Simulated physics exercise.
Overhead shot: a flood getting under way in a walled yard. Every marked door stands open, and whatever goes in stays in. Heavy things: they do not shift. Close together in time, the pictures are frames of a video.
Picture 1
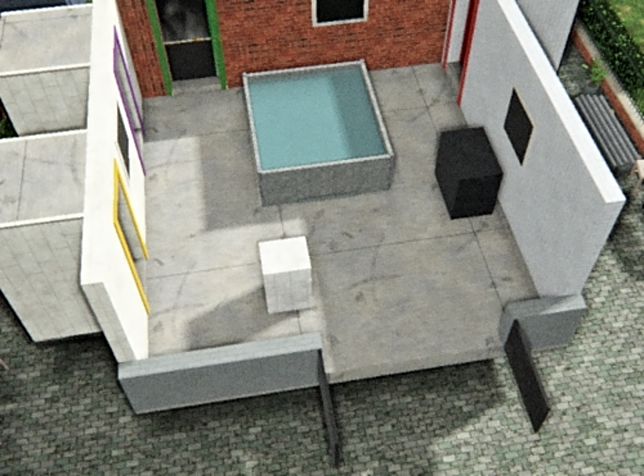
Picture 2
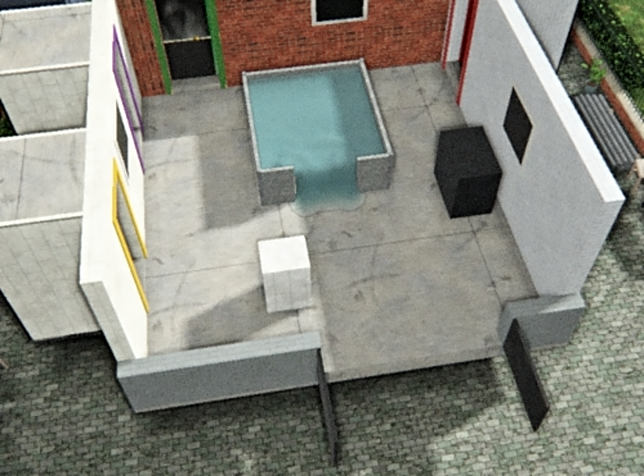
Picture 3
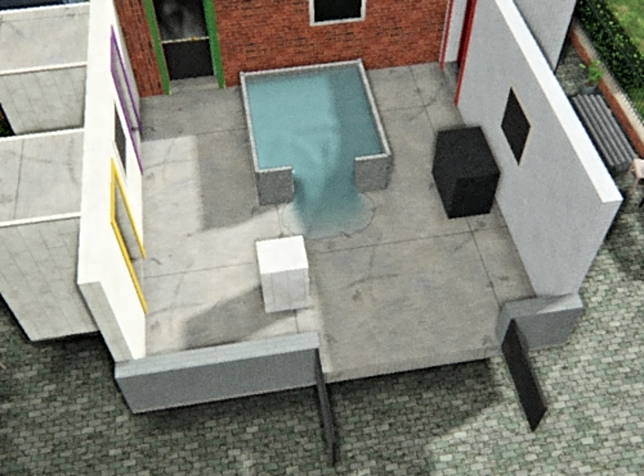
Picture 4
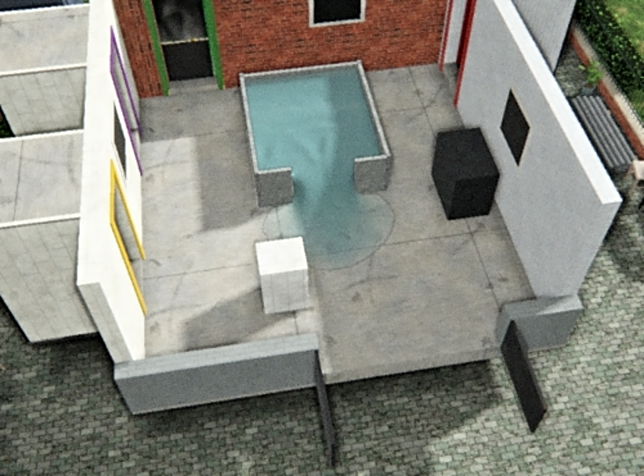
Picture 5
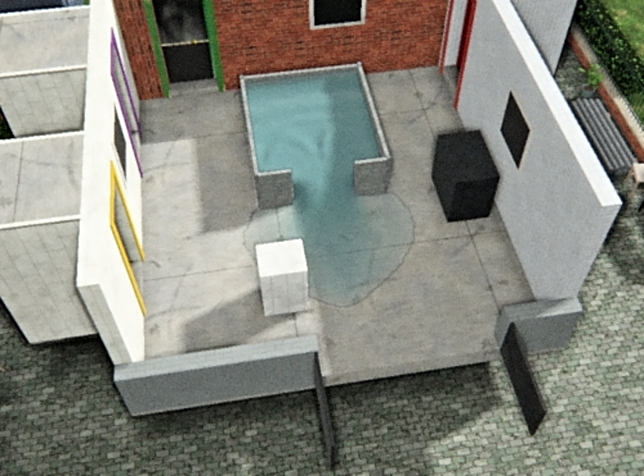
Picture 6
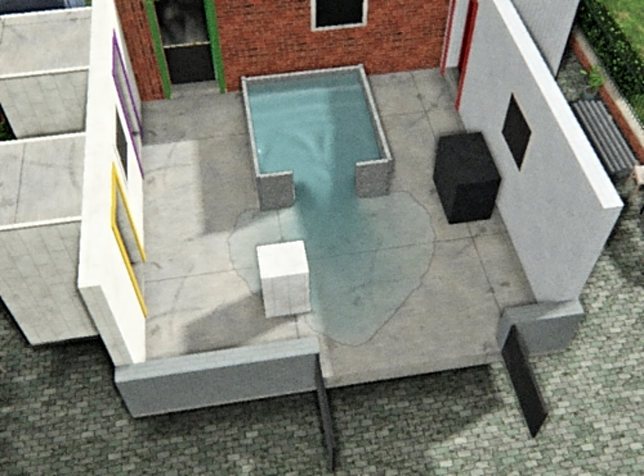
Water sits still in a raised tank against the brick wall of a concrete yard, until a gap opens in the tank's front side. It pours out onto the floor and fans toward the viewer, spreading around the white block while the black block stays put.
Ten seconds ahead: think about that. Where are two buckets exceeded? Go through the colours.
In the end the red door lets in little enough there. The green door lets in little enough there. The yellow door lets too much in there. The purple door lets in little enough there.
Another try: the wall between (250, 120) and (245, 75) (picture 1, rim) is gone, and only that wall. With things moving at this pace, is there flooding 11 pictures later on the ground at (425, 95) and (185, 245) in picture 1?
One after the other: Not flooded, wet.
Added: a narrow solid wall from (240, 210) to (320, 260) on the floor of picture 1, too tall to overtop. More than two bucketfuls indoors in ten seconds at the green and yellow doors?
My guess is that green door stays within limits and yellow door stays within limits.
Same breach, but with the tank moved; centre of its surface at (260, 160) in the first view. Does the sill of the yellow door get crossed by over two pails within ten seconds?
Yellow: Overshoots.
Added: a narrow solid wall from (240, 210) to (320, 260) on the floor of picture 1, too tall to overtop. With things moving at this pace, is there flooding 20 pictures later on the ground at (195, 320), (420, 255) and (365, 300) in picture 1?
Taking the points in the order given, they are high and dry, inundated and inundated.
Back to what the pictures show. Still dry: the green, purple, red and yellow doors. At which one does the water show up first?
The yellow door, I reckon.
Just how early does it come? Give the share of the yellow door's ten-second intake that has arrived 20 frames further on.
It works out at roughly 50 percent of the ten-second total.
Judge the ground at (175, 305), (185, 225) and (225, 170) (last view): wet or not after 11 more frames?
In that order the points end up soaked, high and dry and high and dry.
A moment on, water covers 35 % of the floor; the red door not reached, the green door not reached, the yellow door not reached, the purple door not reached.
Next, water covers 45 % of the floor; the red door not reached, the green door not reached, the yellow door under two buckets in, the purple door not reached.
Then, water covers 50 % of the floor; the red door not reached, the green door not reached, the yellow door over two buckets in, the purple door not reached.
Later, water covers 65 % of the floor; the red door not reached, the green door wet at the sill, nothing in, the yellow door far over two buckets in, the purple door wet at the sill, nothing in.
In the end, water covers 80 % of the floor; the red door not reached, the green door wet at the sill, nothing in, the yellow door far over two buckets in, the purple door wet at the sill, nothing in.
